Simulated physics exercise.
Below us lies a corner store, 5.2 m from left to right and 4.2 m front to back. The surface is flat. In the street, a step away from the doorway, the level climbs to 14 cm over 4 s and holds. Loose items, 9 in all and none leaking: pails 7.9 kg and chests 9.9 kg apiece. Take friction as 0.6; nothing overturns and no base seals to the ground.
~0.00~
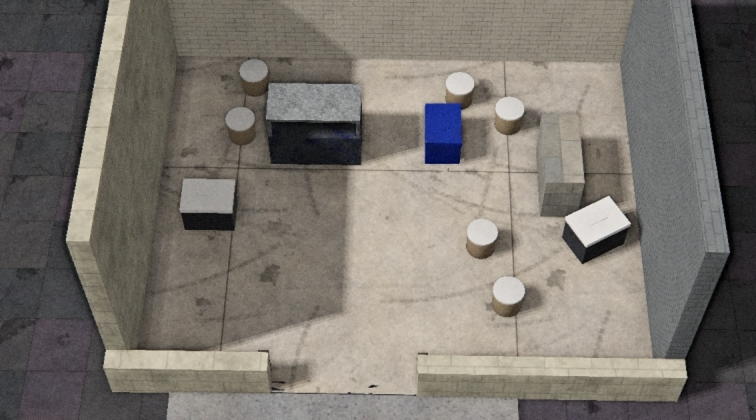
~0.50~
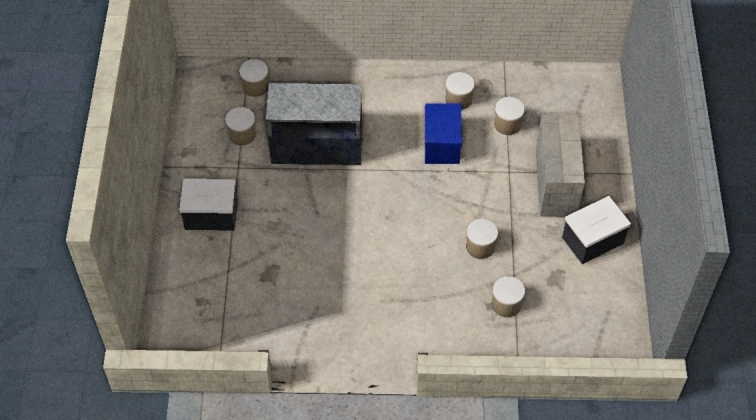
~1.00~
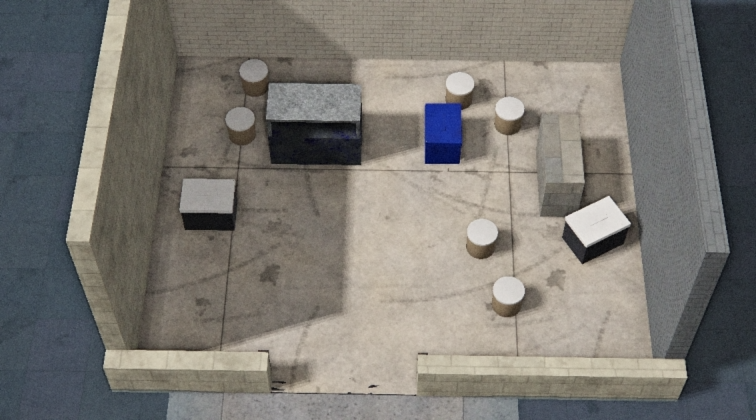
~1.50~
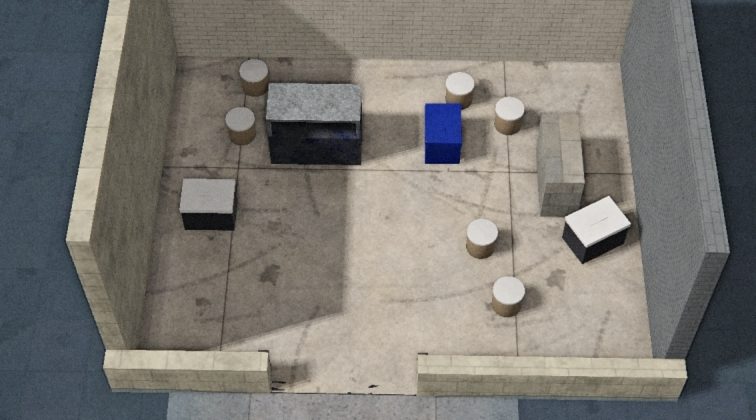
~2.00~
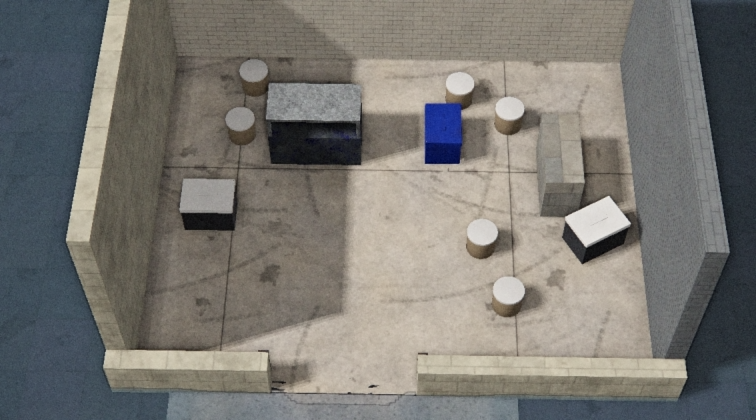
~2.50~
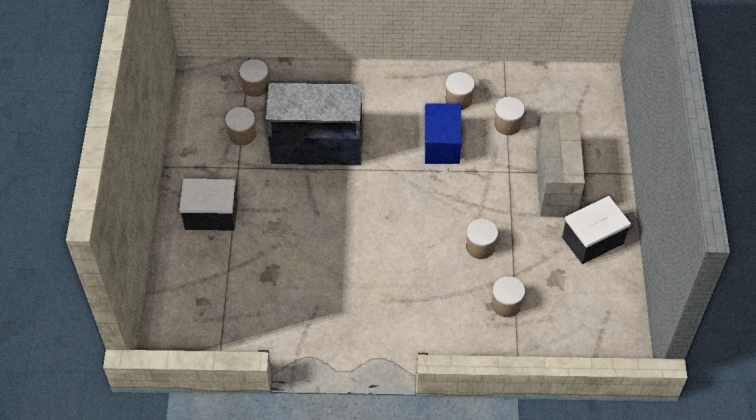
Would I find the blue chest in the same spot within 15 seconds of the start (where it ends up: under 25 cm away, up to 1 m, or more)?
The blue chest moves a short way.
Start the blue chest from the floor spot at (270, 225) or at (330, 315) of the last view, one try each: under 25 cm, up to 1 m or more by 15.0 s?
In turn: It ends far away; it travels far.
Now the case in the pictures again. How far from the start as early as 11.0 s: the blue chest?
About 30 cm.
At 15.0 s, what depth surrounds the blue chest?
About 8 cm.
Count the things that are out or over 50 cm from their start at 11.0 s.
1 of them.
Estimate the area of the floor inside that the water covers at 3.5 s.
About 1.5 m2.
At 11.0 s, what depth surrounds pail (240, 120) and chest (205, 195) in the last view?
Roughly 6 and 7 cm.
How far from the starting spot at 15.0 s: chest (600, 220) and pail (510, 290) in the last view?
In turn: 5 cm, 0 cm.
After 3.5 s the blue chest is near (443, 123), 0.0 m from its start, aground; 0 afloat.
After 6.8 s the blue chest is near (449, 117), 0.1 m from its start, aground; 0 afloat.
After 11.0 s the blue chest is near (461, 107), 0.3 m from its start, afloat; 2 afloat.
After 15.0 s the blue chest is near (479, 103), 0.5 m from its start, afloat; 3 afloat.
